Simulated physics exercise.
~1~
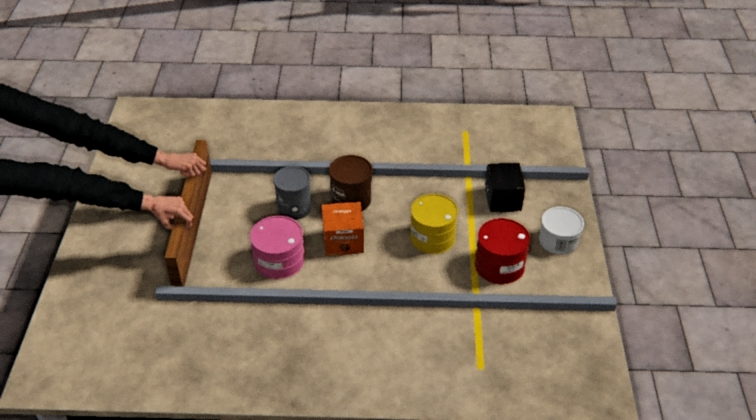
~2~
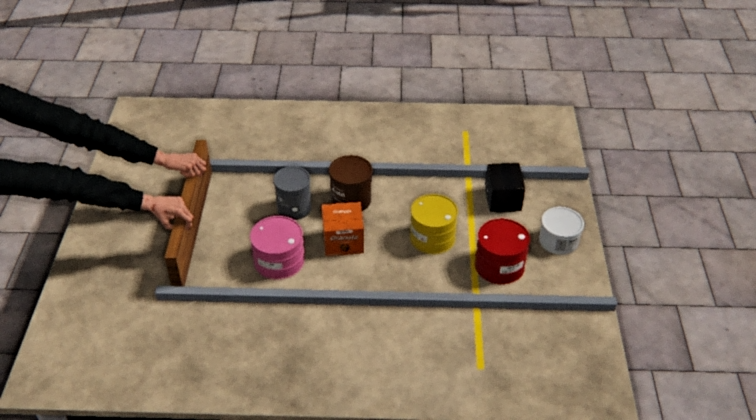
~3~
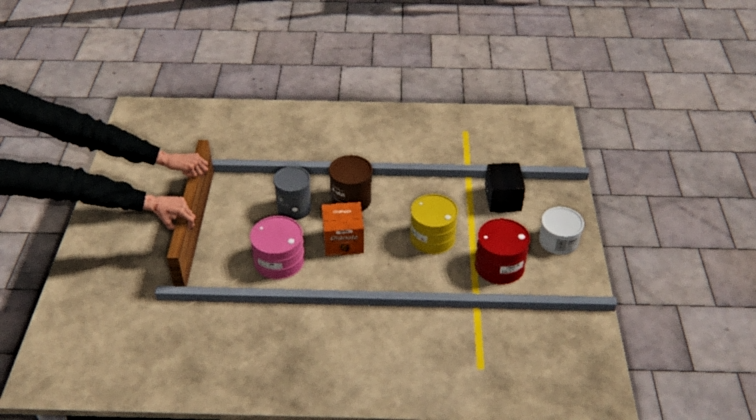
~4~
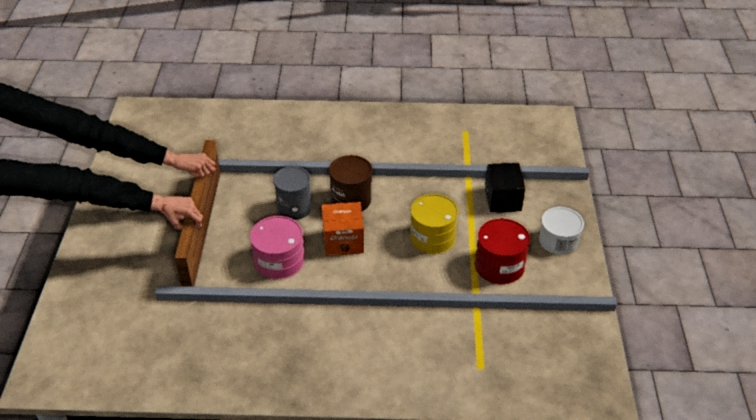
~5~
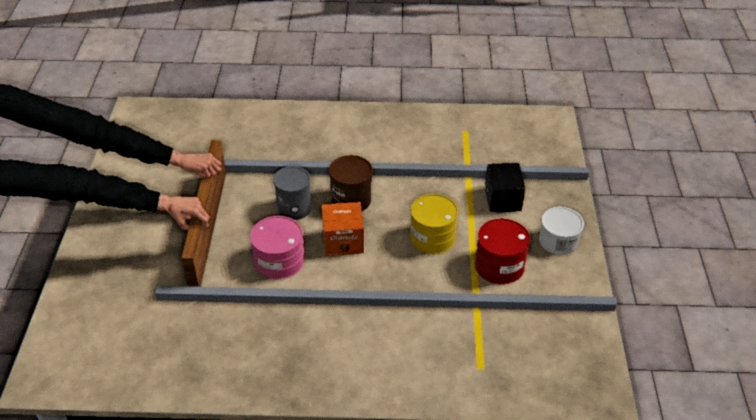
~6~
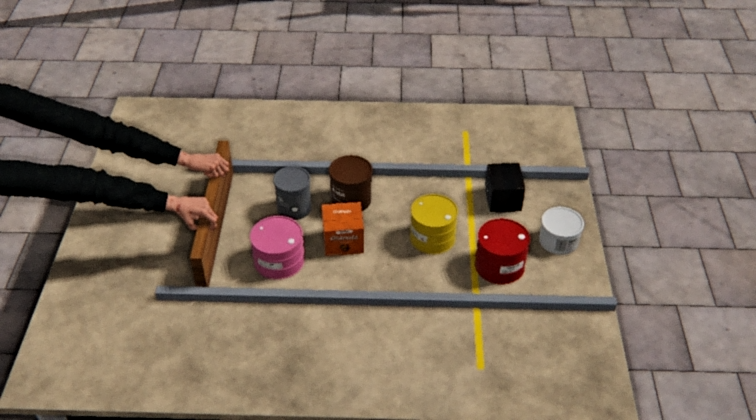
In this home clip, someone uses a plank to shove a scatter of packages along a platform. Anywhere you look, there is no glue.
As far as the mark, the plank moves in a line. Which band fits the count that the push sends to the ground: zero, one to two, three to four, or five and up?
The band is zero.
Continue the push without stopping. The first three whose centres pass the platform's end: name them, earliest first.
In order: The red canister, the white pail, the yellow canister.
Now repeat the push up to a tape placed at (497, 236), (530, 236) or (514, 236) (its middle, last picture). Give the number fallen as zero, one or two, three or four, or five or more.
The falls would be either one or two; one or two; 1 or 2.
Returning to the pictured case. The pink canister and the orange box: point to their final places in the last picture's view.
Listed as asked: First (502, 267), and then (499, 229).
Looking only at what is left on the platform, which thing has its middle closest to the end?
It's the red canister.
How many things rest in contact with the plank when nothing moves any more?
That makes 3.
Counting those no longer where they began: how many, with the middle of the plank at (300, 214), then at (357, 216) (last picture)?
First 4 and then 5.
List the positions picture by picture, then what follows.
White pail (561, 231); black parcel (505, 187); red canister (502, 251); plank (190, 212); tape (472, 235), in the first picture.
Black parcel (505, 188); orange box (343, 229), in the second picture.
Red canister (502, 251); yellow canister (433, 224), in the third picture.
White pail (561, 231); grey pail (293, 194), in the fourth picture.
Black parcel (505, 188); plank (206, 212), in the fifth picture.
White pail (561, 231); black parcel (505, 188); red canister (502, 251); plank (213, 212); tape (472, 235), in the sixth picture.
Soon after, none off yet; white pail at rest near (561, 231); black parcel at rest near (505, 188); red canister at rest near (502, 251).
At rest, the number that fall off is zero.
